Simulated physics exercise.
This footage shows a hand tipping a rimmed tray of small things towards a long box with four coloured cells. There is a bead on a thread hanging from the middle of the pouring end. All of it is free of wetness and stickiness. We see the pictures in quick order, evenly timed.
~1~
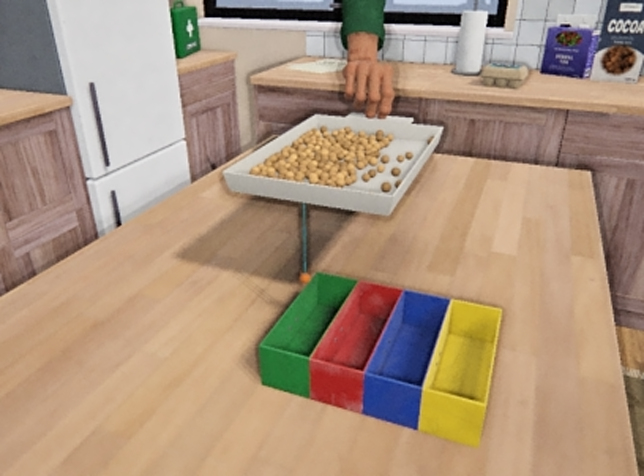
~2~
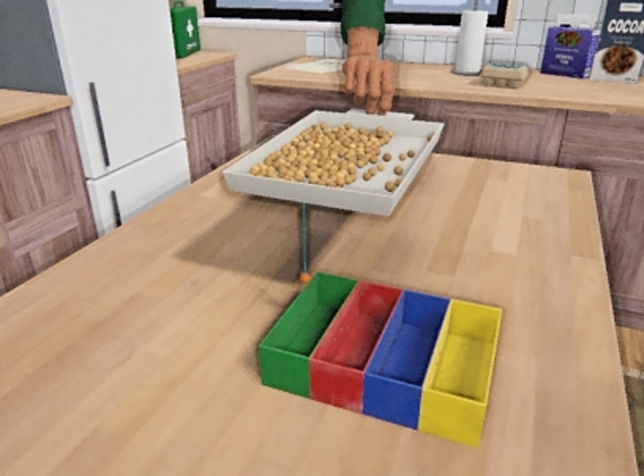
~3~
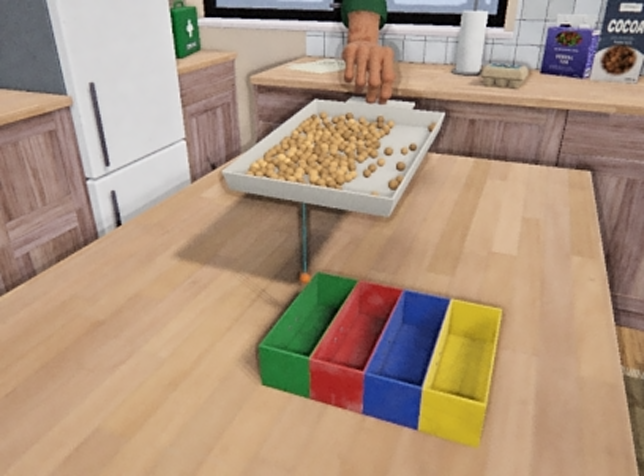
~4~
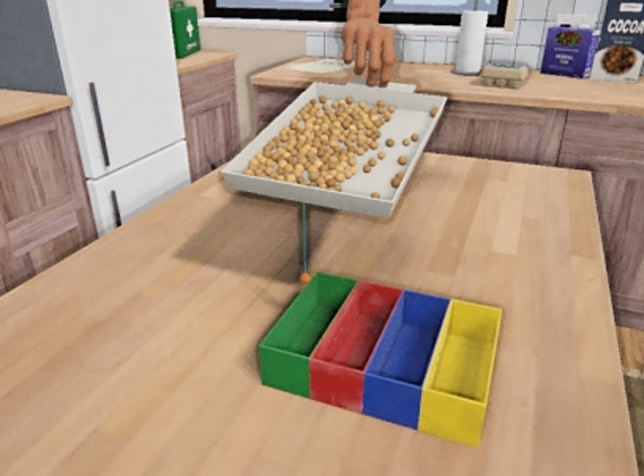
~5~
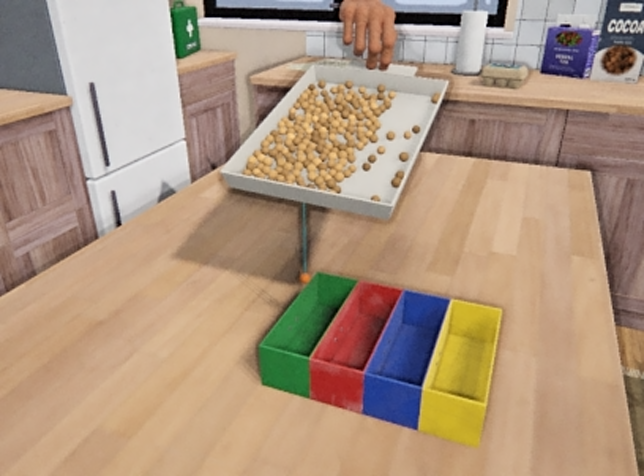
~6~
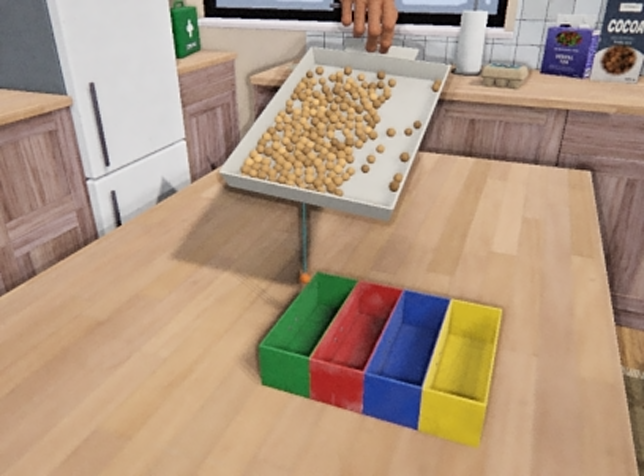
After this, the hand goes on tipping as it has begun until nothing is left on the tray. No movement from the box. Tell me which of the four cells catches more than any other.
I would say the red cell.
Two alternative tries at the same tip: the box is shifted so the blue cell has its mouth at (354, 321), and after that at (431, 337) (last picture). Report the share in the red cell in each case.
Roughly 20% first, roughly 40% second.
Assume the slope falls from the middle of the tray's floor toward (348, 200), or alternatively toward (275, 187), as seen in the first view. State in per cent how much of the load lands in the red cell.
Respectively 60 and 0 in a hundred.
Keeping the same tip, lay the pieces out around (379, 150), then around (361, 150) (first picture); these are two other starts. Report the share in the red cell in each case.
First try 40 %, second try 40 %.
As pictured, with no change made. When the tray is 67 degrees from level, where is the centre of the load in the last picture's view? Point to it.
Close to (330, 192).
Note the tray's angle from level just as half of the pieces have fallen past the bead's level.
95° or so.
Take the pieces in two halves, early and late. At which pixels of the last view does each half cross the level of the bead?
Points: About (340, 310), then about (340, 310).
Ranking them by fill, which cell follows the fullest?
The second spot goes to the cell in green.
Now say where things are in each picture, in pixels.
In the first picture, corners of the pouring end (229, 171) and (390, 194), level; middle of the load (325, 159), round wooden beads; bead on its thread (305, 278); green cell (285, 368); red cell (336, 382); blue cell (392, 397); yellow cell (451, 414).
In the second picture, corners of the pouring end (229, 171) and (389, 194), level; middle of the load (325, 157).
In the third picture, corners of the pouring end (228, 170) and (389, 196), tipped barely, lowest at the right corner; middle of the load (325, 152).
In the fourth picture, corners of the pouring end (227, 170) and (389, 199), tipped a little, lowest at the right corner; middle of the load (324, 143).
In the fifth picture, corners of the pouring end (226, 169) and (389, 202), tipped clearly, lowest at the right corner; middle of the load (323, 137), about a tenth on the move.
In the sixth picture, corners of the pouring end (226, 170) and (389, 204), tipped clearly, lowest at the right corner; middle of the load (321, 134), almost all on the move; green cell (285, 368); red cell (336, 382); blue cell (392, 397); yellow cell (451, 414).
Just after the last frame, tray tipped steeply; the larger part on the tray; just a few in the red cell; just a few in the blue cell; about a tenth falling or outside the box.
A moment on, tray tipped past a quarter turn; about a tenth on the tray; roughly a third in the red cell; roughly a quarter in the green cell; about a tenth in the blue cell; just a few in the yellow cell; roughly a quarter falling or outside the box.
Further on, tray tipped past a quarter turn; roughly a third in the red cell; roughly a quarter in the green cell; about a tenth in the blue cell; just a few in the yellow cell; roughly a quarter falling or outside the box.
When it is over, tray tipped past a quarter turn; roughly a third in the red cell; roughly a quarter in the green cell; about a tenth in the blue cell; just a few in the yellow cell; roughly a quarter outside the box.
